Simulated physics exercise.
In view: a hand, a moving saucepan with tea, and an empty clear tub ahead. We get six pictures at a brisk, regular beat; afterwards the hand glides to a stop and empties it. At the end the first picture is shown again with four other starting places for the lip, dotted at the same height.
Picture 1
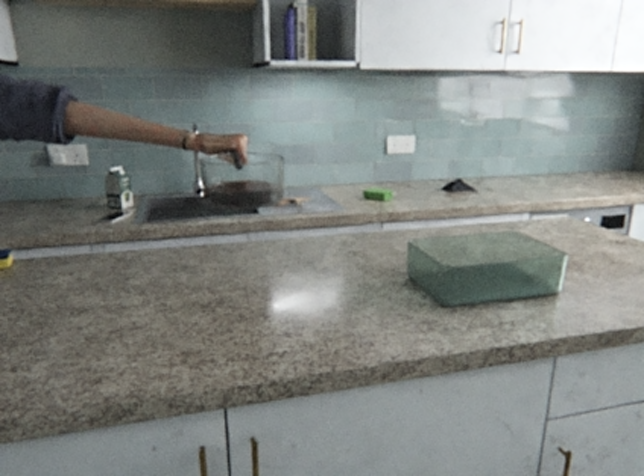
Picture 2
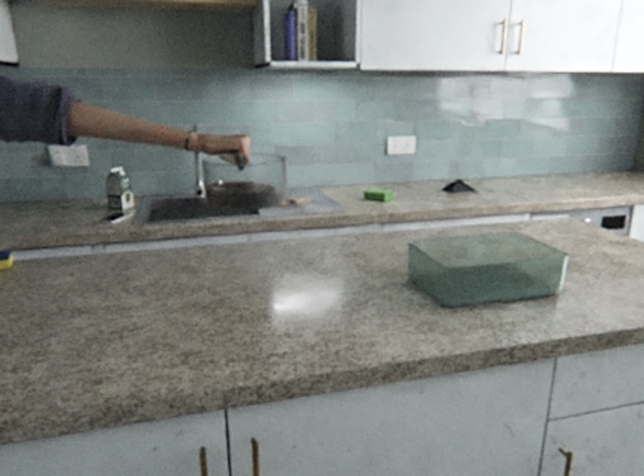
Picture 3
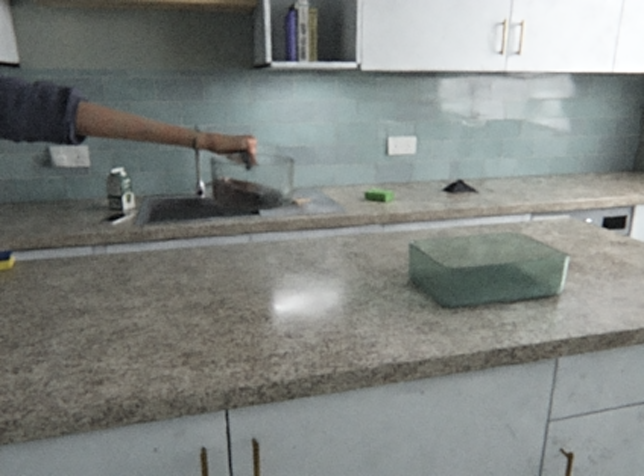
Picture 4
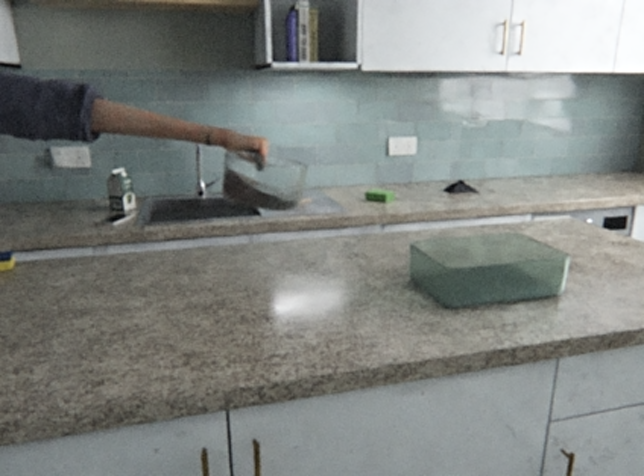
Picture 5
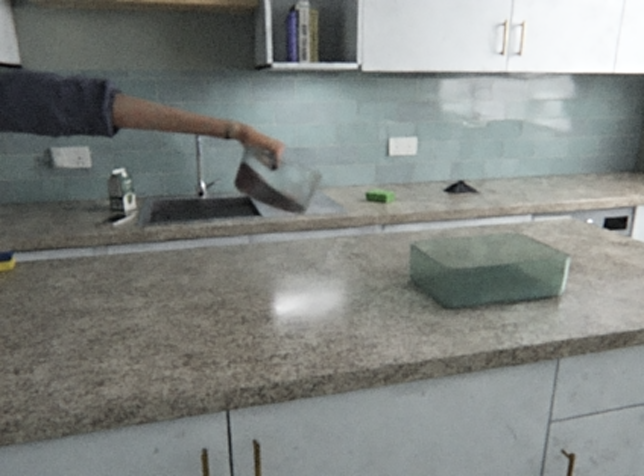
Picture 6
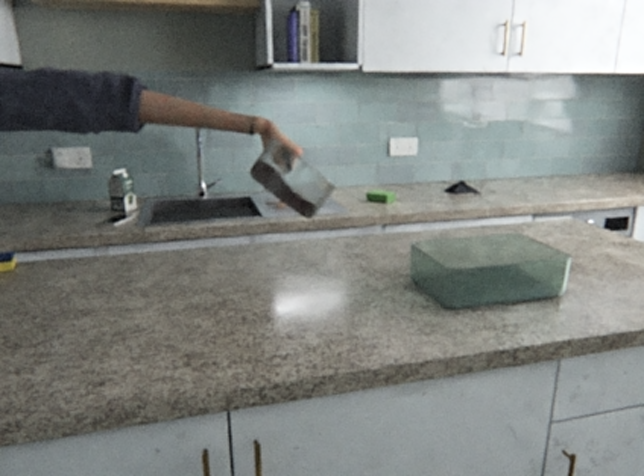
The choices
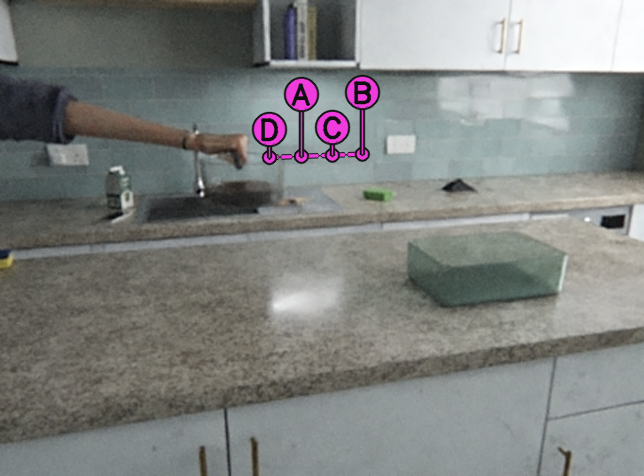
An arm moves a clear container rightward over the back counter and gradually tilts it.
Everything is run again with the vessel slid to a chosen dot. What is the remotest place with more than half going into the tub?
Place A.
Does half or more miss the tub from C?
No, that is safe.
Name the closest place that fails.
It is D.
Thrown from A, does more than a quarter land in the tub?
Yes, clearly.
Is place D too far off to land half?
Yes, it does.
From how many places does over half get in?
Three of the four.
On the marked copy, A at (301, 156); B at (362, 154); C at (332, 155); D at (269, 157).
For place A, about 65 % lands in the tub, 22 % falls short and 12 % goes beside or beyond.
For place B, about 77 % lands in the tub, 7 % falls short and 15 % goes beside or beyond.
For place C, about 79 % lands in the tub, 7 % falls short and 14 % goes beside or beyond.
For place D, about 19 % lands in the tub, 76 % falls short and 5 % goes beside or beyond.
